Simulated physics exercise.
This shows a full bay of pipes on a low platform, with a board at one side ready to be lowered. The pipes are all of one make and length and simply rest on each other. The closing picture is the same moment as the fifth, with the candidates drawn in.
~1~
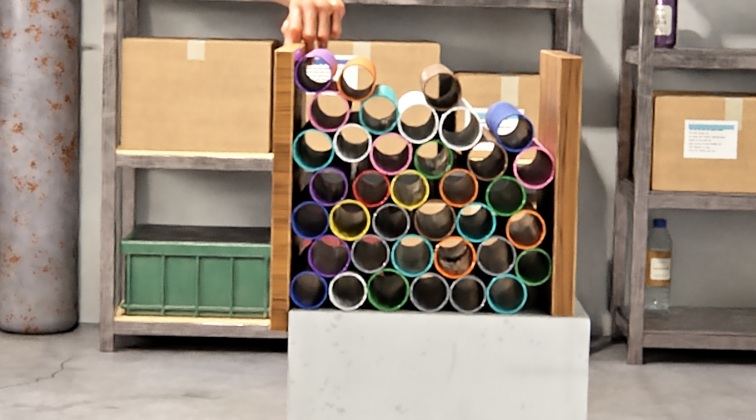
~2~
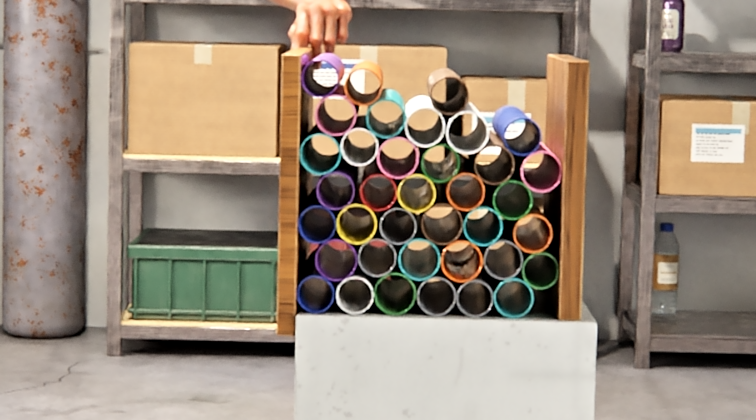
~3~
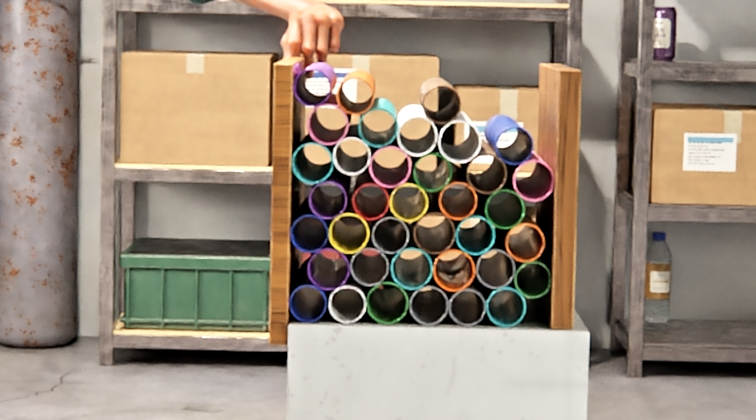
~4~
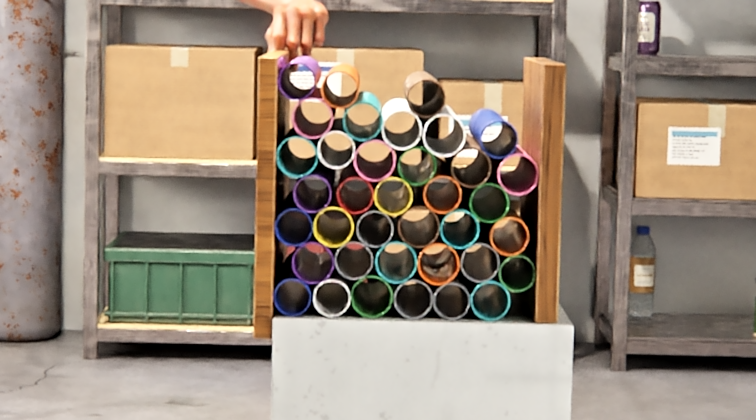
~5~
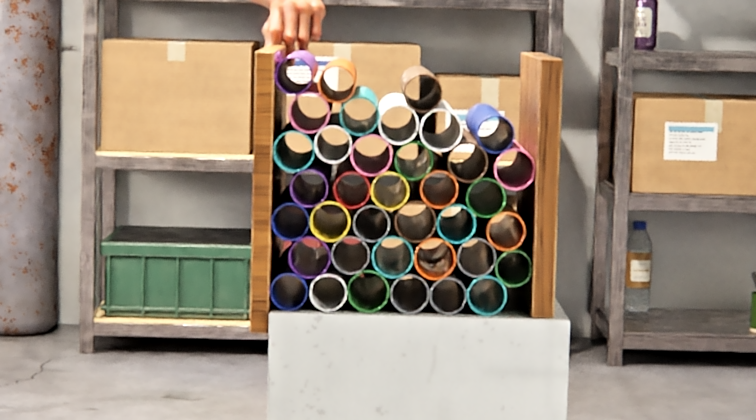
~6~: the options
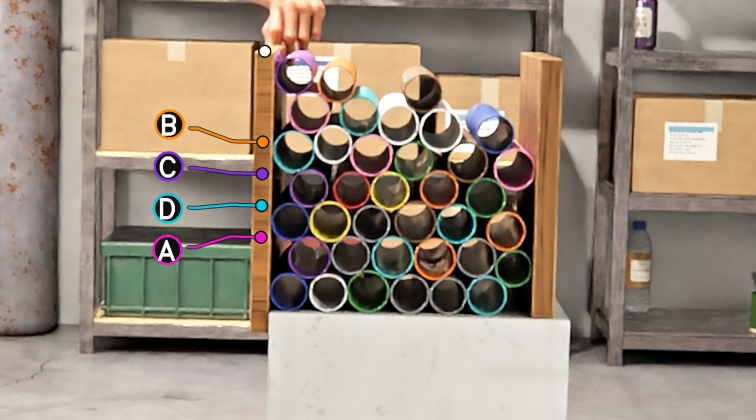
Colourful stacked pipes resting between wooden boards on a pale block, a hand gripping the left board, with only slight camera drift.
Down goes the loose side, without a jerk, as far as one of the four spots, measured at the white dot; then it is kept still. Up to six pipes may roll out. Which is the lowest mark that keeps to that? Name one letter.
Mark A is as low as it can go.
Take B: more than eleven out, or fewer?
It loses fewer than eleven.
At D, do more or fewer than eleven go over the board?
Fewer than eleven.
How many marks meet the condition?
Four of the four.
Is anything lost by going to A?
At A: Yes.
On the marked copy, A at (261, 237); B at (263, 142); C at (263, 174); D at (262, 205); the white dot at (265, 51).
With A. Early on, top of the board (273, 132).
Further on, top of the board (271, 221).
At the end, top of the board (271, 237), four out over the board.
As for the rest, B one out over the board; C one out over the board; D four out over the board.
